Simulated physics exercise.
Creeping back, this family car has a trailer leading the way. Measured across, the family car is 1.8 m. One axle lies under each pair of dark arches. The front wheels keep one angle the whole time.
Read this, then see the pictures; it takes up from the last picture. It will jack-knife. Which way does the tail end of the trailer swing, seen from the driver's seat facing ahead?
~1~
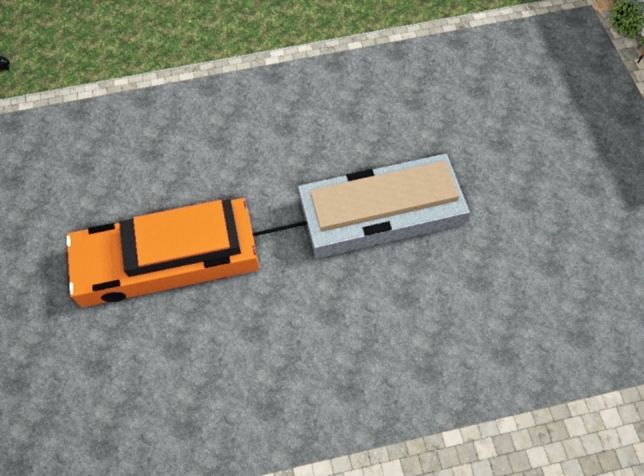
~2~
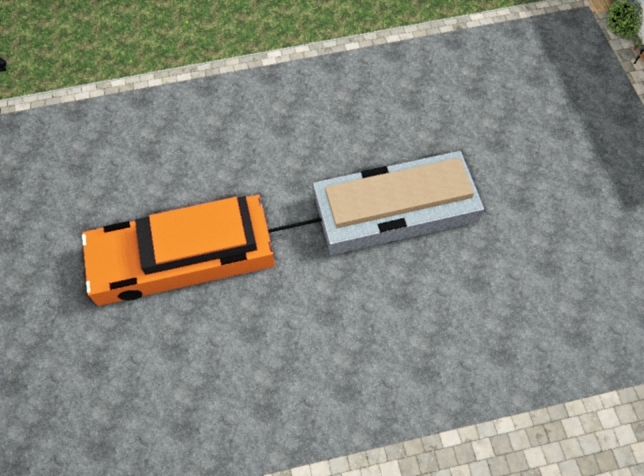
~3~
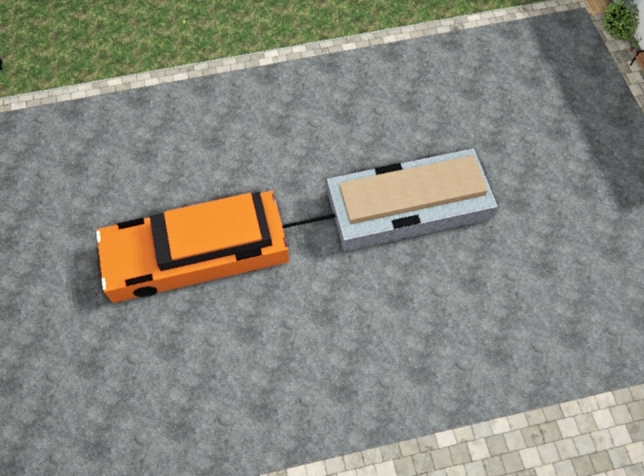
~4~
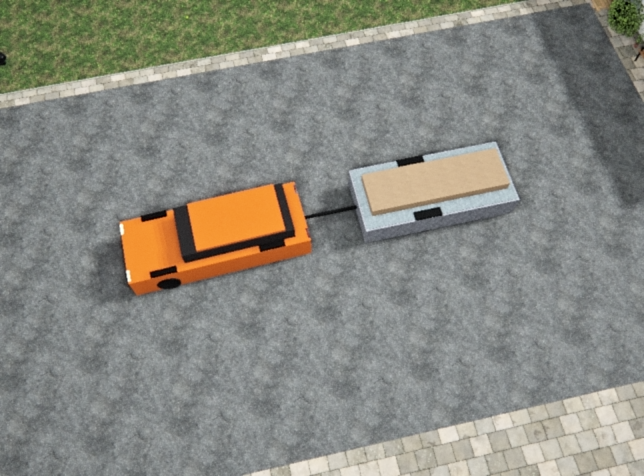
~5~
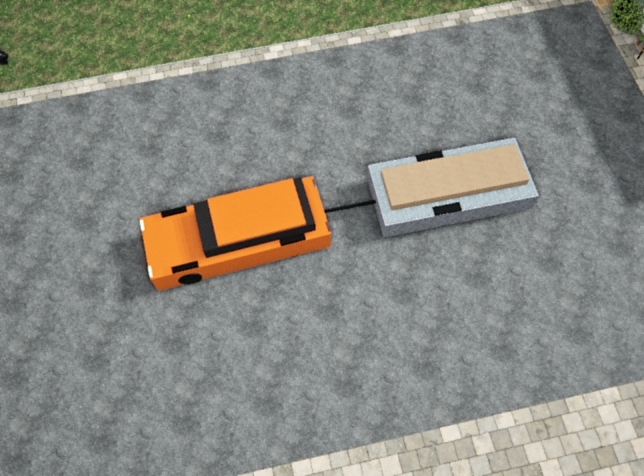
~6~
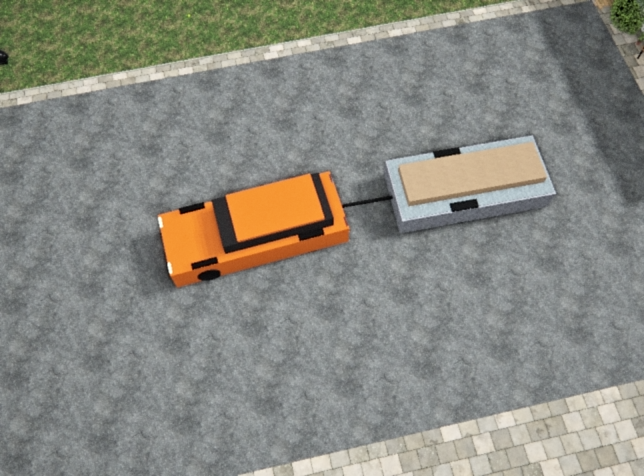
Relative to the car, the trailer finishes on its left side.
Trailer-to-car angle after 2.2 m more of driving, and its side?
Near 15 degrees, on its left side.
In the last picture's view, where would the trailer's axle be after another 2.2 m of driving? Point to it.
It ends up close to (533, 170).
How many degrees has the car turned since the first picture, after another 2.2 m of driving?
Close to 6 degrees in all.
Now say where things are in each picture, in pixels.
In the first frame, car's middle (155, 238), trailer's axle (369, 201); tail 1° to the car's right; front wheels 4° right.
In the second frame, car's middle (171, 236), trailer's axle (383, 198); tail in line with the car.
In the third frame, car's middle (186, 232), trailer's axle (397, 195); tail in line with the car.
In the fourth frame, car's middle (210, 224), trailer's axle (419, 187); tail 2° to the car's left.
In the fifth frame, car's middle (230, 218), trailer's axle (438, 182); tail 4° to the car's left.
In the sixth frame, car's middle (249, 214), trailer's axle (455, 179); tail 5° to the car's left.
1.1 m further on, the tail is 10° to the car's left, the car has turned 5° and the trailer's axle is at (494, 173) of the last picture.
2.2 m further on, the tail is 17° to the car's left, the car has turned 7° and the trailer's axle is at (533, 170) of the last picture.
3.3 m further on, the tail is 27° to the car's left, the car has turned 8° and the trailer's axle is at (570, 170) of the last picture.
4.4 m further on, the tail is 41° to the car's left, the car has turned 10° and the trailer's axle is at (604, 176) of the last picture.
5.5 m further on, the tail is 60° to the car's left, the car has turned 12° and the trailer's axle is at (630, 186) of the last picture; it has jack-knifed.
